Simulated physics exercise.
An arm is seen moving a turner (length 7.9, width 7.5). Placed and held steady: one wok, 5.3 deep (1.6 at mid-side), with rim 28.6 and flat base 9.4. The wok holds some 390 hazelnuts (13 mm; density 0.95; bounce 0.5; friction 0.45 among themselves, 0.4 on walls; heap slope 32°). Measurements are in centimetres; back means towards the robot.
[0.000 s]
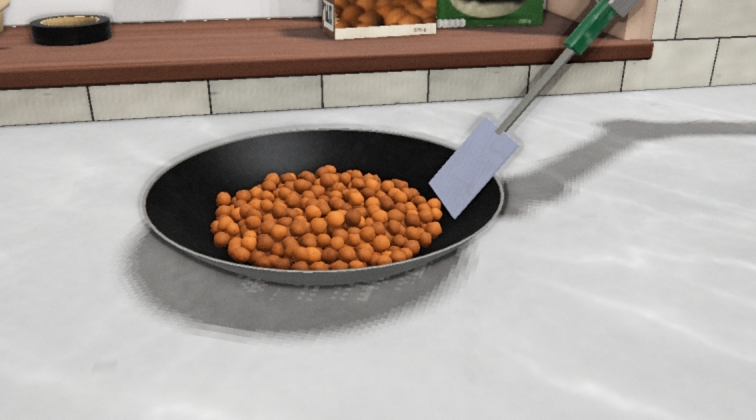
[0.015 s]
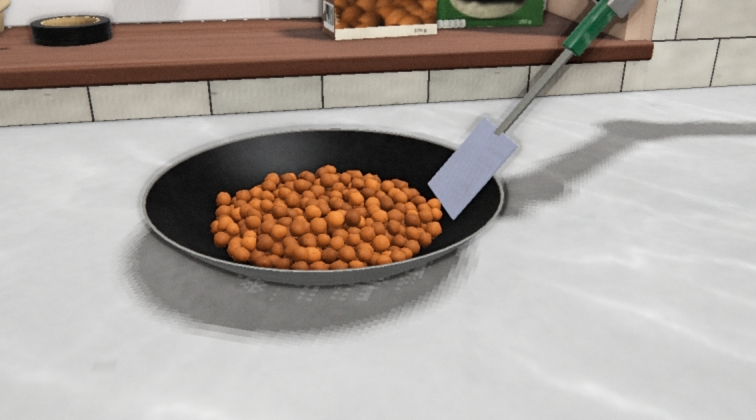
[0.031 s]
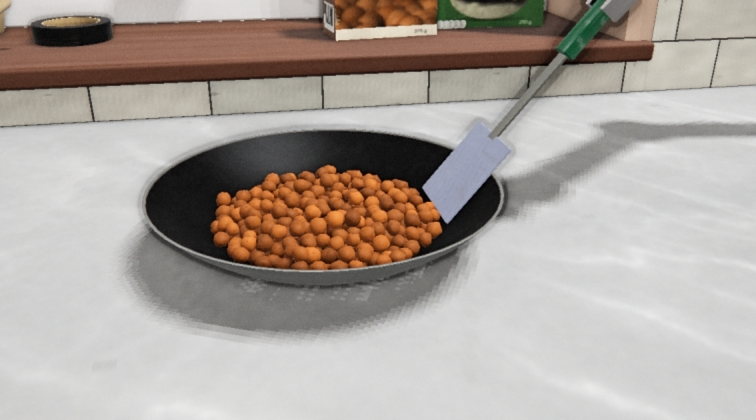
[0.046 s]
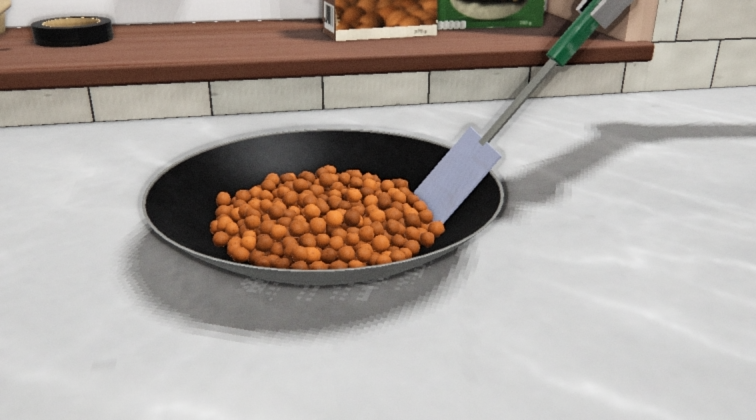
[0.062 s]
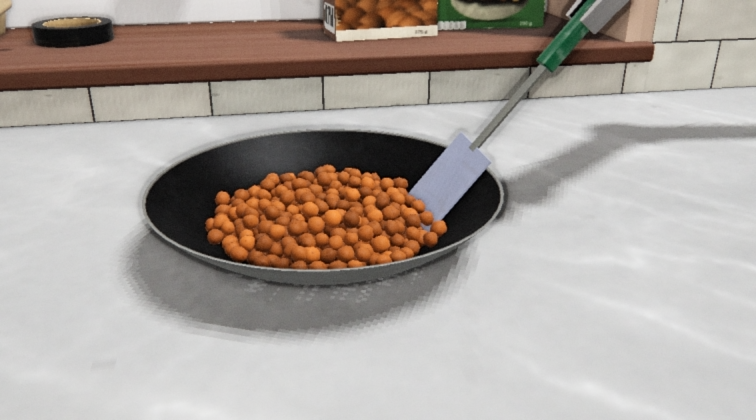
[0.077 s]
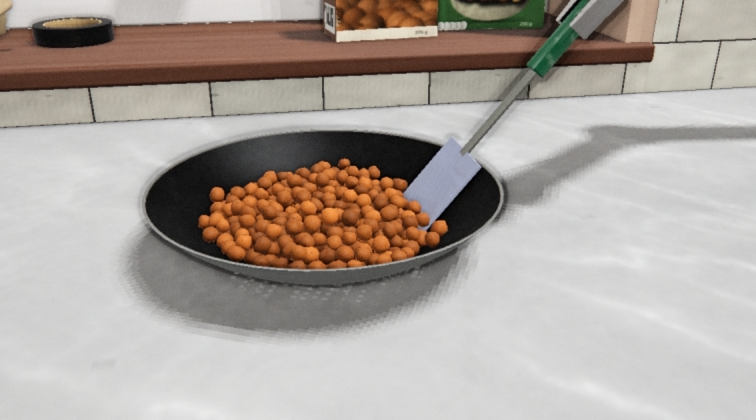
The footage shows a green-handled turner dipping into a black wok of round brown hazelnuts on a pale counter, holding nearly still at first, then sliding down and left into the heap, nudging the nuts slightly leftward.
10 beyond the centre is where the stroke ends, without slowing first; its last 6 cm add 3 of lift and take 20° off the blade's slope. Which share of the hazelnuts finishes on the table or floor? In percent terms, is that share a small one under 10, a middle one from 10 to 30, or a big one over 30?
A middle one.
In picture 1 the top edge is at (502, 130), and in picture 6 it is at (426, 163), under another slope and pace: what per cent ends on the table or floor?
Roughly 45 percent ends up there.
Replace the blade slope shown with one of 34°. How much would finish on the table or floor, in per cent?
I'd expect near 15 percent then.
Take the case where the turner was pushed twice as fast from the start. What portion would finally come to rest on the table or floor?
Estimate: Near 45 %.
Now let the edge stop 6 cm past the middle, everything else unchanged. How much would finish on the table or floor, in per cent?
Then around 0 per cent.
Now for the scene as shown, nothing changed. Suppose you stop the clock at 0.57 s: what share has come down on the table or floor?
Share at that moment: Roughly 20 %.
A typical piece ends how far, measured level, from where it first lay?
I'd estimate close to 5 centimetres.
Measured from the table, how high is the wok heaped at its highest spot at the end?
About 6.0 centimetres.
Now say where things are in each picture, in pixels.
In the first frame, turner top edge at (502, 130), sloping 50°; upper third of the load around (324, 210), from x 220 to 435, top at y 170; 387 in the wok.
In the second frame, turner top edge at (501, 131), sloping 50°; upper third of the load around (324, 210), from x 220 to 435, top at y 170.
In the third frame, turner top edge at (495, 135), sloping 50°; upper third of the load around (324, 210), from x 220 to 435, top at y 170.
In the fourth frame, turner top edge at (485, 141), sloping 50°; upper third of the load around (325, 208), from x 215 to 435, top at y 170.
In the fifth frame, turner top edge at (476, 146), sloping 50°; upper third of the load around (322, 207), from x 215 to 440, top at y 170.
In the sixth frame, turner top edge at (466, 151), sloping 50°; upper third of the load around (319, 208), from x 205 to 440, top at y 165; 387 in the wok.
By 0.19 s, sloping 50°, highest piece 6 above the table; 387 in the wok.
By 0.31 s, sloping 44°, highest piece 7 above the table; 387 in the wok.
By 0.57 s, sloping 30°, highest piece 7 above the table; 307 in the wok, 77 on the table or floor, 3 on the blade or in flight.
By 1.62 s, sloping 30°, highest piece 5 above the table; 307 in the wok, 80 on the table or floor.
Final count, 307 in the wok, 80 on the table or floor. That is 21 % on the table or floor.
